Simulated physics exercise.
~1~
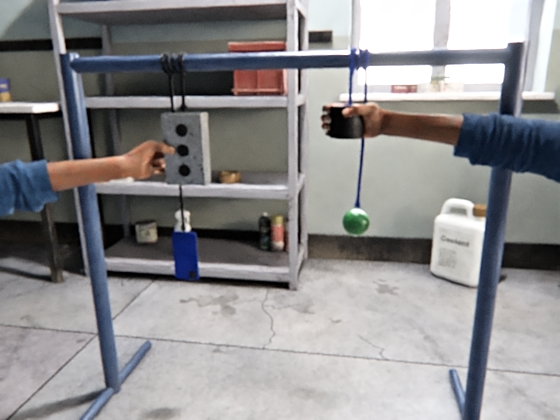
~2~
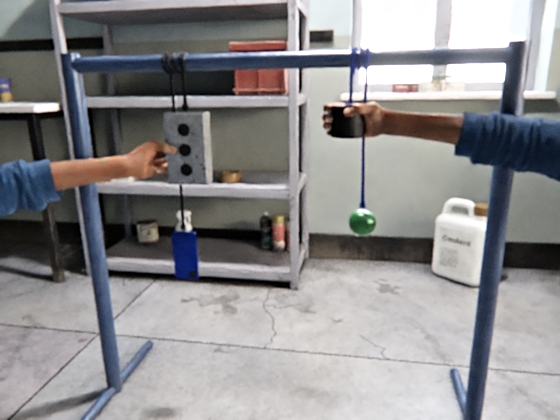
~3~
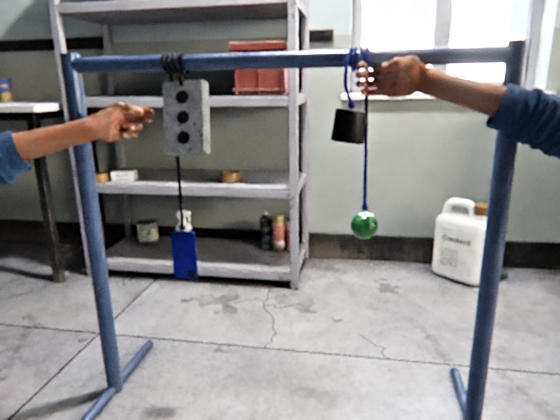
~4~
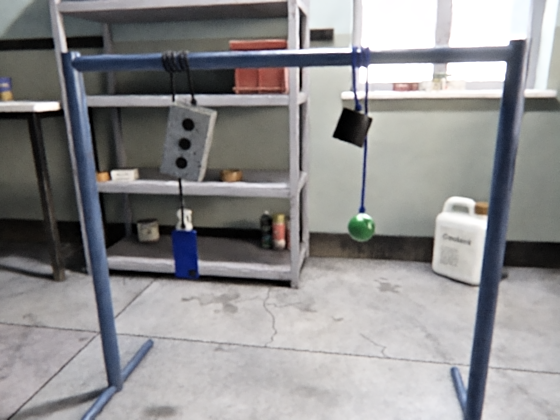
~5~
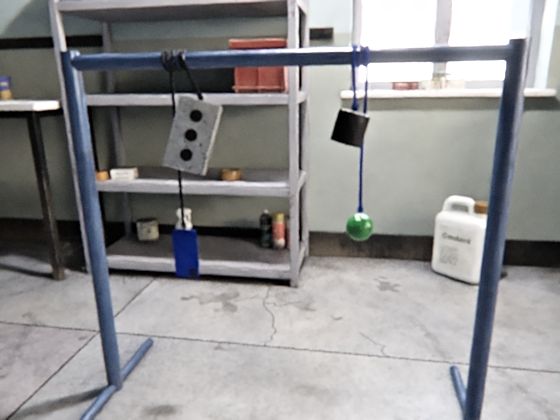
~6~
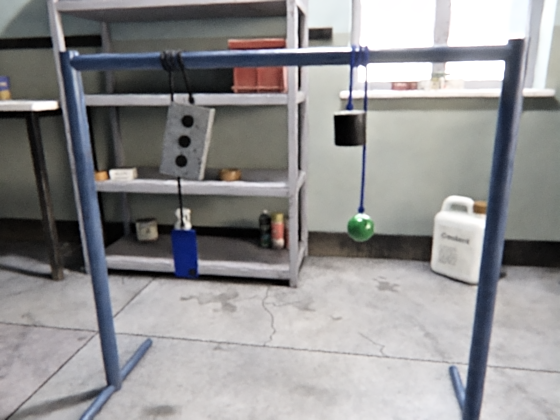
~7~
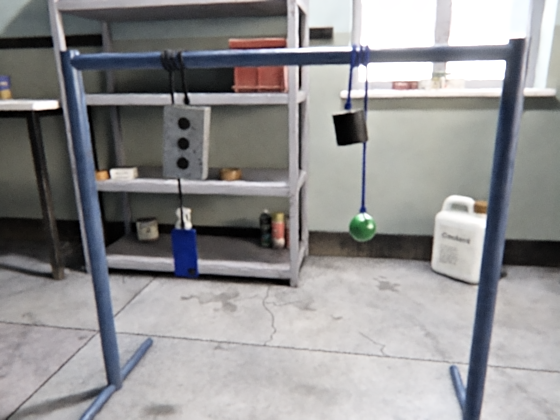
Two hands let go of a gray block and a black cylinder, which stay hanging.
